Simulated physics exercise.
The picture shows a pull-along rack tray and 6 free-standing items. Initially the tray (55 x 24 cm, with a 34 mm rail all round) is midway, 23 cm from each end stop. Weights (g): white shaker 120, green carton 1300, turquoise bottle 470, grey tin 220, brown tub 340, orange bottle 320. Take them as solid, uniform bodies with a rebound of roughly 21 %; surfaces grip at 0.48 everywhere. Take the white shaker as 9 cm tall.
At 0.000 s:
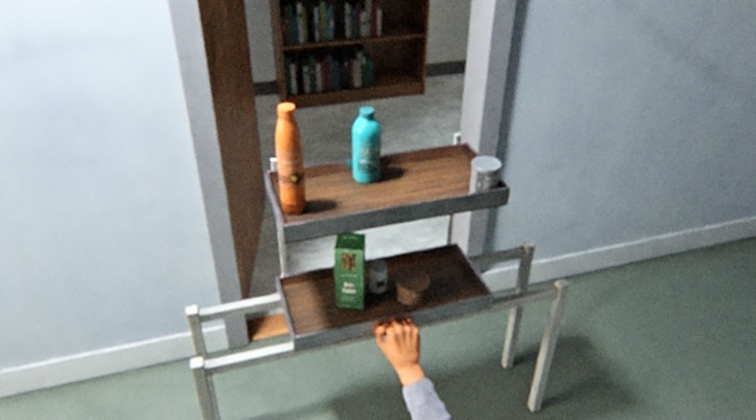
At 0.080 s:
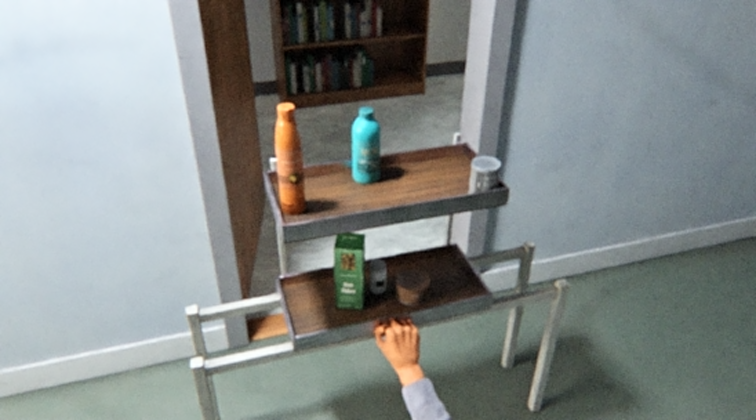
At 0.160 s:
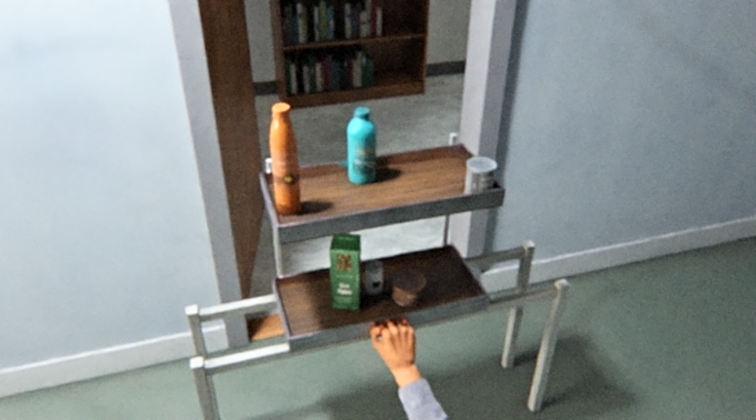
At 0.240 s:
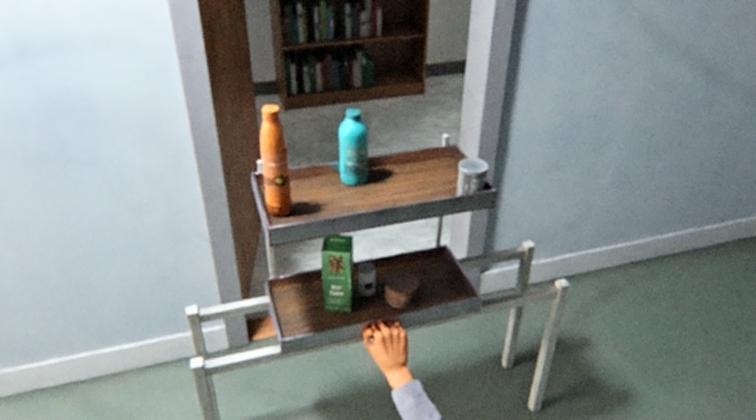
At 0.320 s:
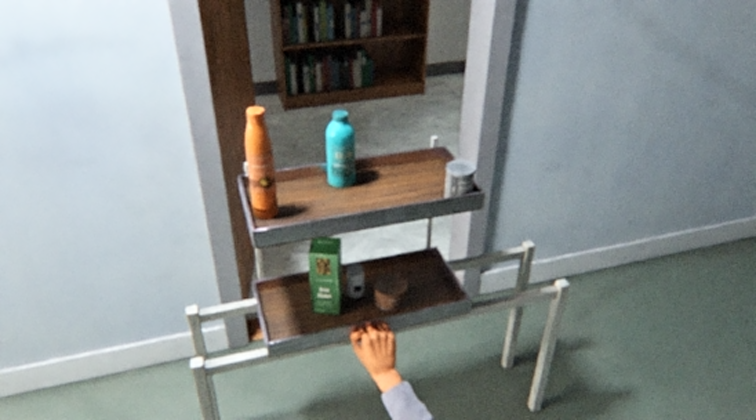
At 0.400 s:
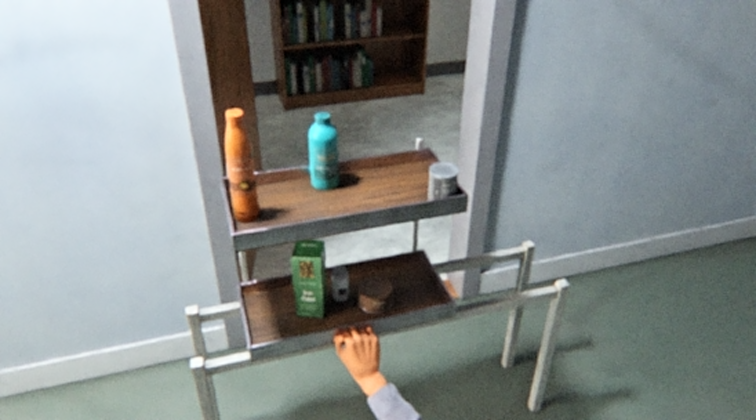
A hand slides a two-level rack tray holding bottles and containers slightly to the left.
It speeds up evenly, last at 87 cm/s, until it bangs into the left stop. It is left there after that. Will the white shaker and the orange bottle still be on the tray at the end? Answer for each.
White shaker - yes, orange bottle - no.
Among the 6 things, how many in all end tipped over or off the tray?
The answer: 3.
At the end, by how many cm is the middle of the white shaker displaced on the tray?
About 6 cm.
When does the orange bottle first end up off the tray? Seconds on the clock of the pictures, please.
That first happens close to 0.6 seconds.
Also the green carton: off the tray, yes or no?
When everything stops, the green carton is out of bounds.
After 0.70 s, tray moved 23 cm left; orange bottle now off the tray; white shaker leaning 3° near (276, 296); turquoise bottle leaning 15°.
After 1.00 s, tray moved 23 cm left; white shaker slid 6 cm near (277, 296); turquoise bottle on its side; green carton leaning 53°.
After 1.40 s, tray moved 23 cm left; green carton now off the tray; white shaker slid 6 cm near (277, 296); turquoise bottle on its side.
At rest (1.8 s), off the tray, green carton and orange bottle; tipped over on the tray, turquoise bottle; not toppled but over 5 cm from the start, white shaker, grey tin and brown tub. In the last view, white shaker near (277, 296).
